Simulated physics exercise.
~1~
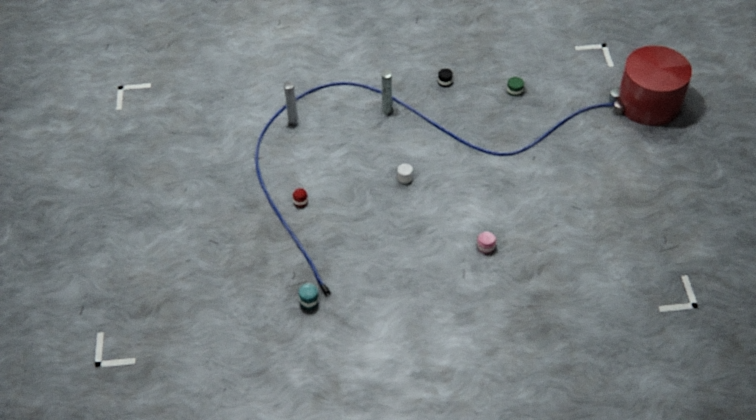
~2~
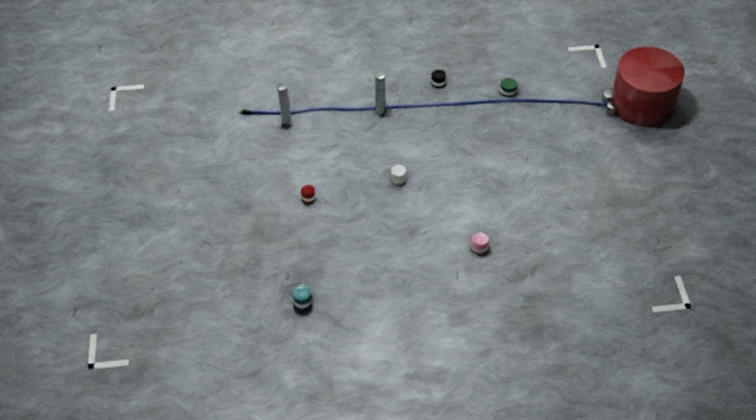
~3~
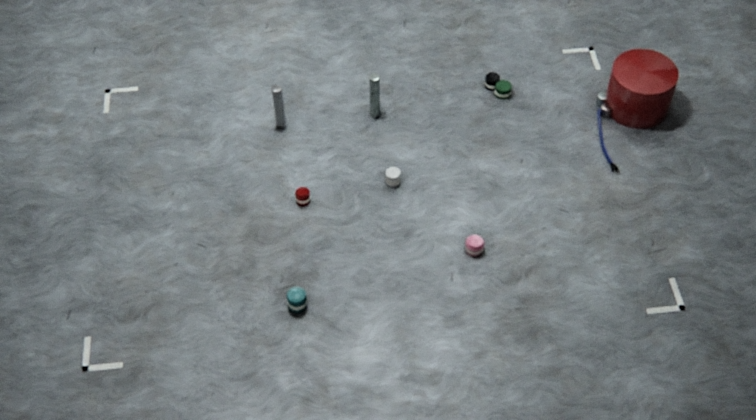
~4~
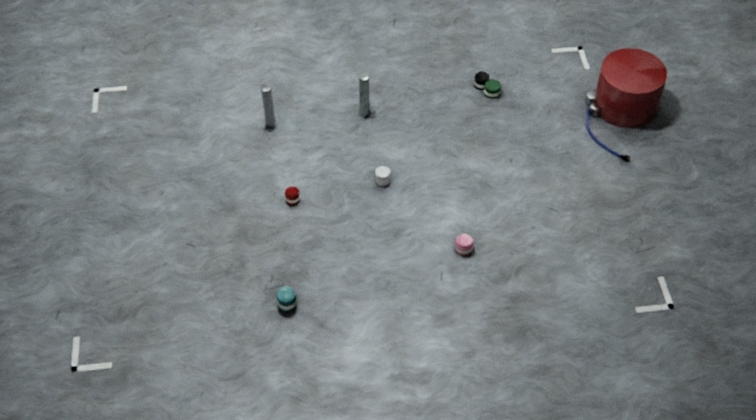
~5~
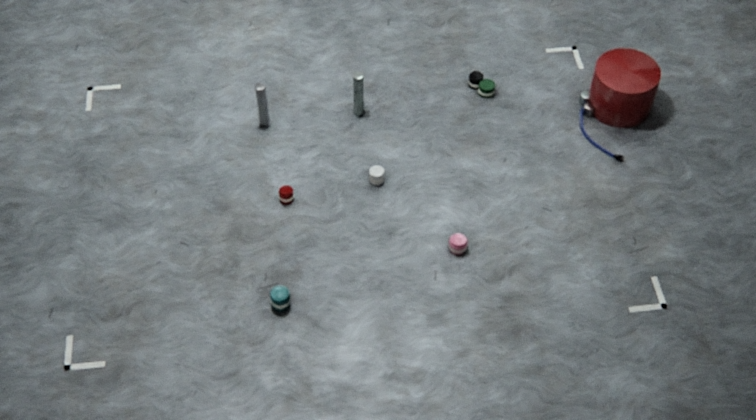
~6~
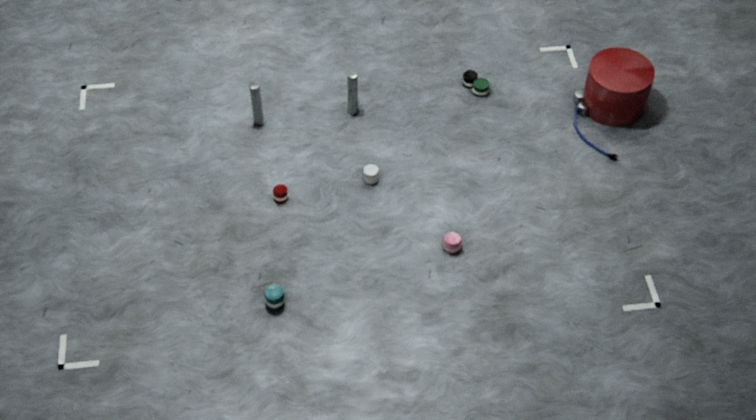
A red reel pulled in a long blue lead that curved around two upright posts among six small containers, nudging the red jar slightly and shifting the black canister right beside the green tin, and ended with a short tail still out.
